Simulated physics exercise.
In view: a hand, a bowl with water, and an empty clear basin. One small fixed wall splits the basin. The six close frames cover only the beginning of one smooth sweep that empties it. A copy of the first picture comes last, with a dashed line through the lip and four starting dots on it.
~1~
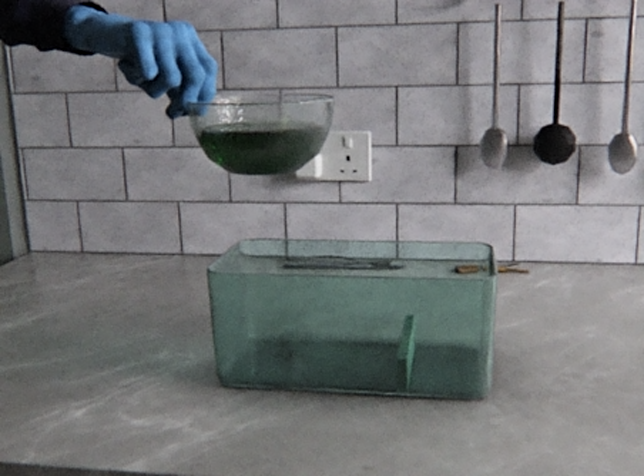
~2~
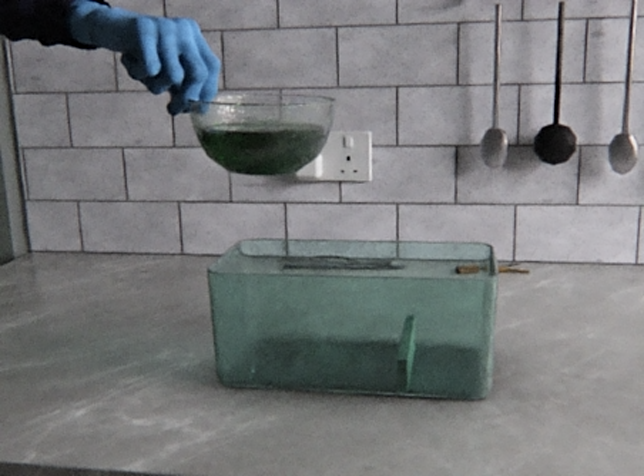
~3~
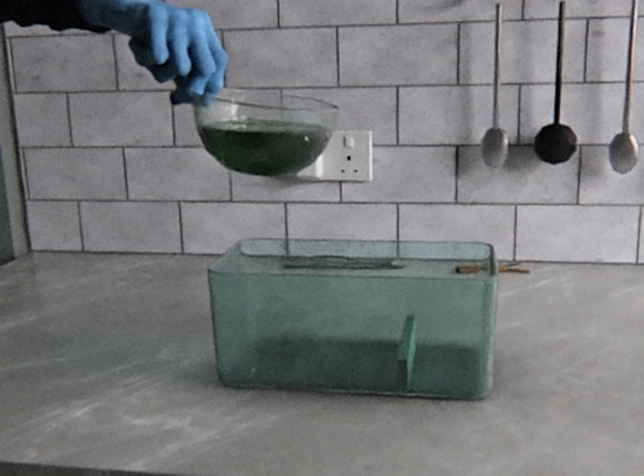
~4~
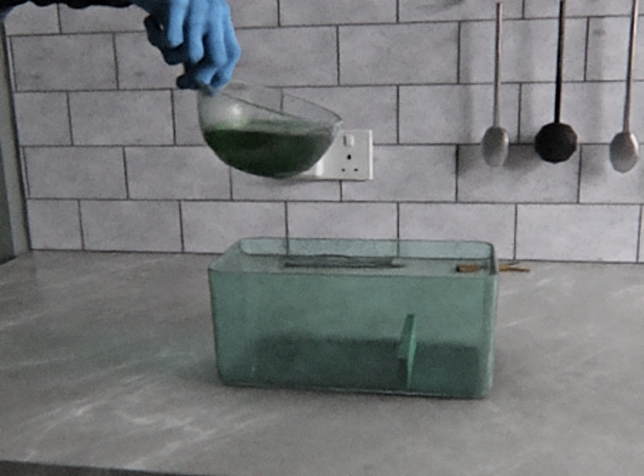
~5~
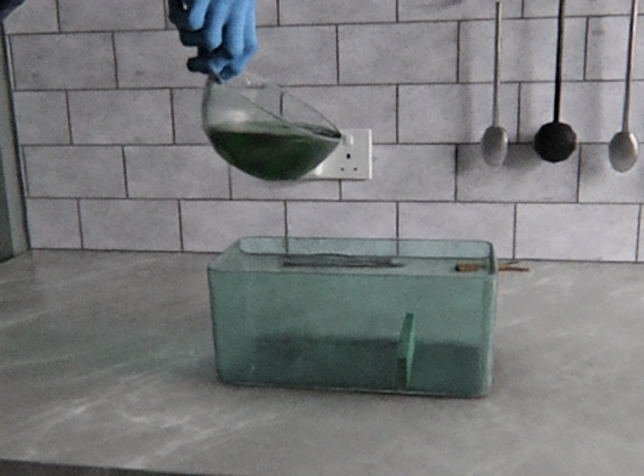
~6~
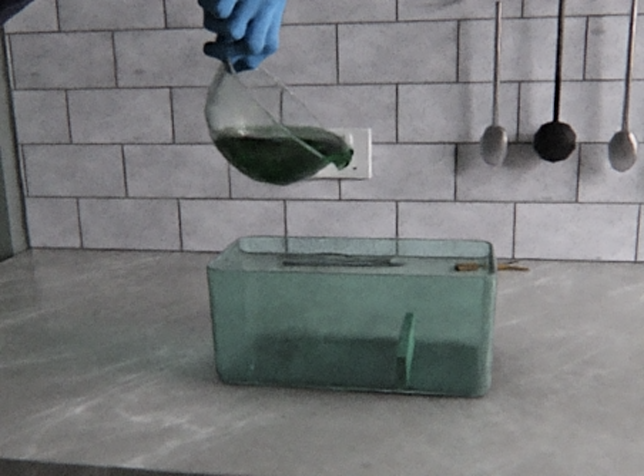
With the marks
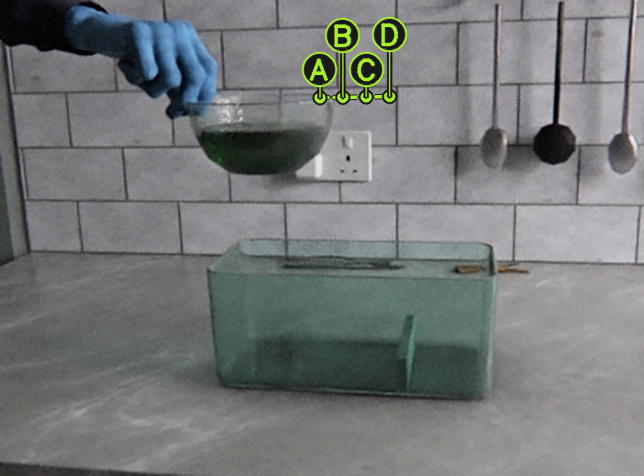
Blue-gloved hand tilting a clear glass bowl of dark green liquid rightward above a greenish clear basin, liquid just reaching over the lip.
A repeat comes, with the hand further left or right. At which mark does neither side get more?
Place C.
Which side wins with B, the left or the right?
More ends on the left.
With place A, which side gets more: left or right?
More ends on the left.
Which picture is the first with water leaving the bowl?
Picture 6.
On the marked copy, A at (319, 97); B at (342, 97); C at (366, 97); D at (389, 96).
With A, about 93 % ends left of the wall and 5 % right of it.
With B, about 73 % ends left of the wall and 26 % right of it.
With C, about 49 % ends left of the wall and 51 % right of it.
With D, about 27 % ends left of the wall and 71 % right of it.
